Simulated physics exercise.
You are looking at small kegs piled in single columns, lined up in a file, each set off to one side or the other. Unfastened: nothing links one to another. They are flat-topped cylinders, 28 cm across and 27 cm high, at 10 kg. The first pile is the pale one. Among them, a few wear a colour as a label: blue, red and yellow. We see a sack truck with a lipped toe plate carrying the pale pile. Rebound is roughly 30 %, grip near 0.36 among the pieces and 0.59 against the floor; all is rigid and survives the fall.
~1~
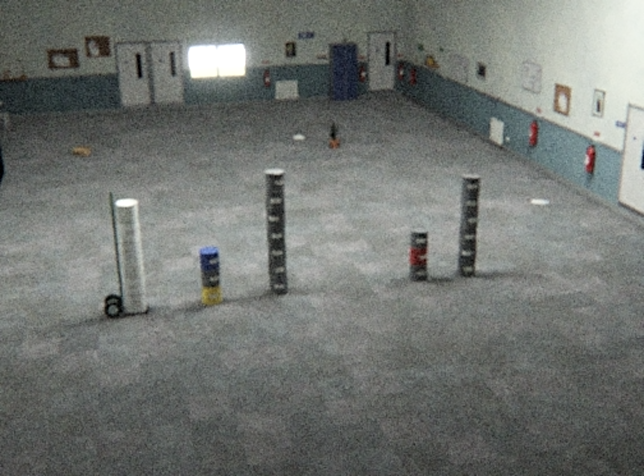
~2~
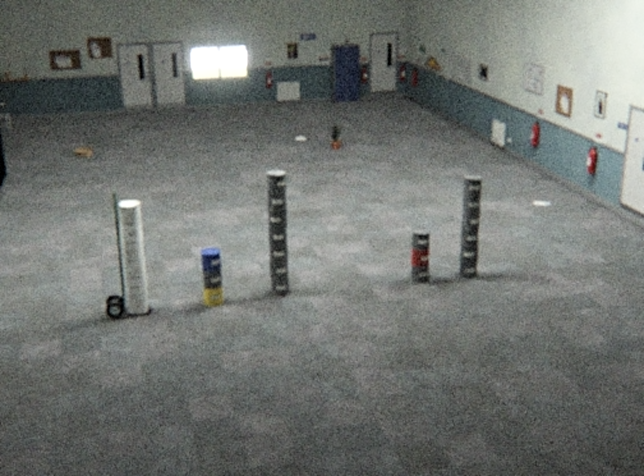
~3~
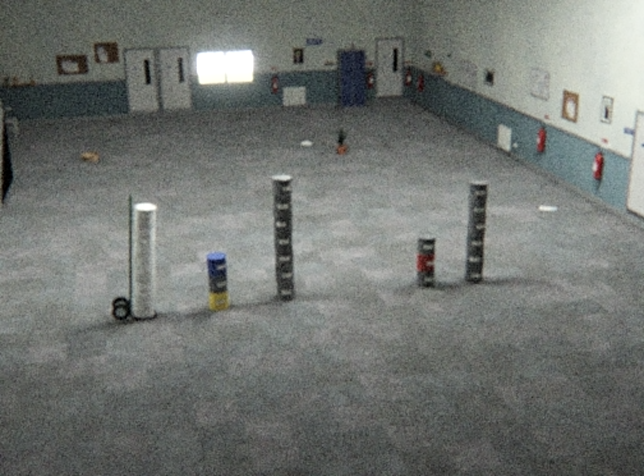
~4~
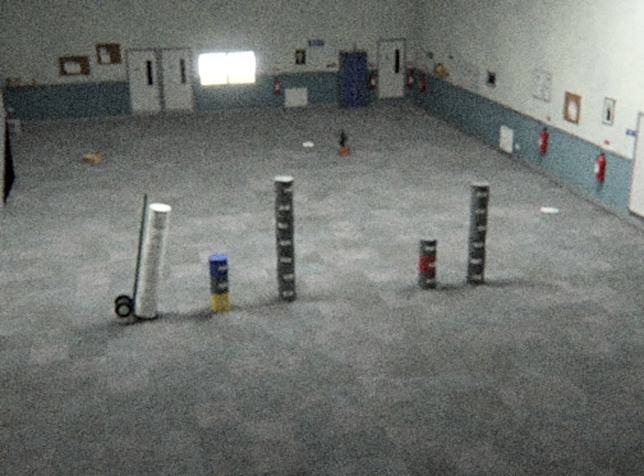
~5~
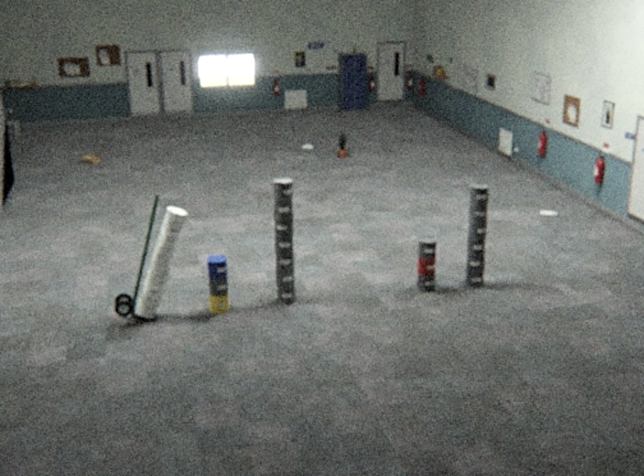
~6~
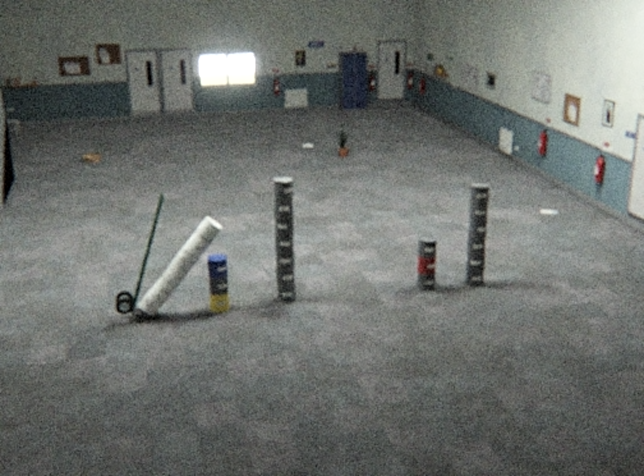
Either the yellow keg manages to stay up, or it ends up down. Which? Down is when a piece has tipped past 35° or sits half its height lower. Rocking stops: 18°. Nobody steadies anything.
It manages.
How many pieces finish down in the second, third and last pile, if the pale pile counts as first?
Pile by pile: Second 2, third 0, last 0.
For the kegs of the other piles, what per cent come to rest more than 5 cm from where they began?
It comes to 20 percent.
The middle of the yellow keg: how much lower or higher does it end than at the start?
0 centimetres lower, roughly.
Then, 0.14 s past the last view, 6 of the pale pile down; none of the 19 other kegs down, 1 disturbed; yellow keg unmoved; blue keg 6 cm from its place.
Then, 0.38 s past the last view, 6 of the pale pile down; none of the 19 other kegs down, 4 disturbed; yellow keg 39 mm from its place; blue keg 16° from how it stood.
Then, 0.74 s past the last view, 6 of the pale pile down; 2 of the 19 other kegs down; yellow keg 39 mm from its place; blue keg 63° from how it stood, 41 cm lower.
Then, 1.38 s past the last view, 6 of the pale pile down; 2 of the 19 other kegs down; yellow keg 39 mm from its place; blue keg on its side.
In the end, 6 of the pale pile down; 2 of the 19 other kegs down; yellow keg 39 mm from its place; blue keg on its side; red keg unmoved. From the last view, middles, yellow keg near (222, 300), blue keg near (302, 280).
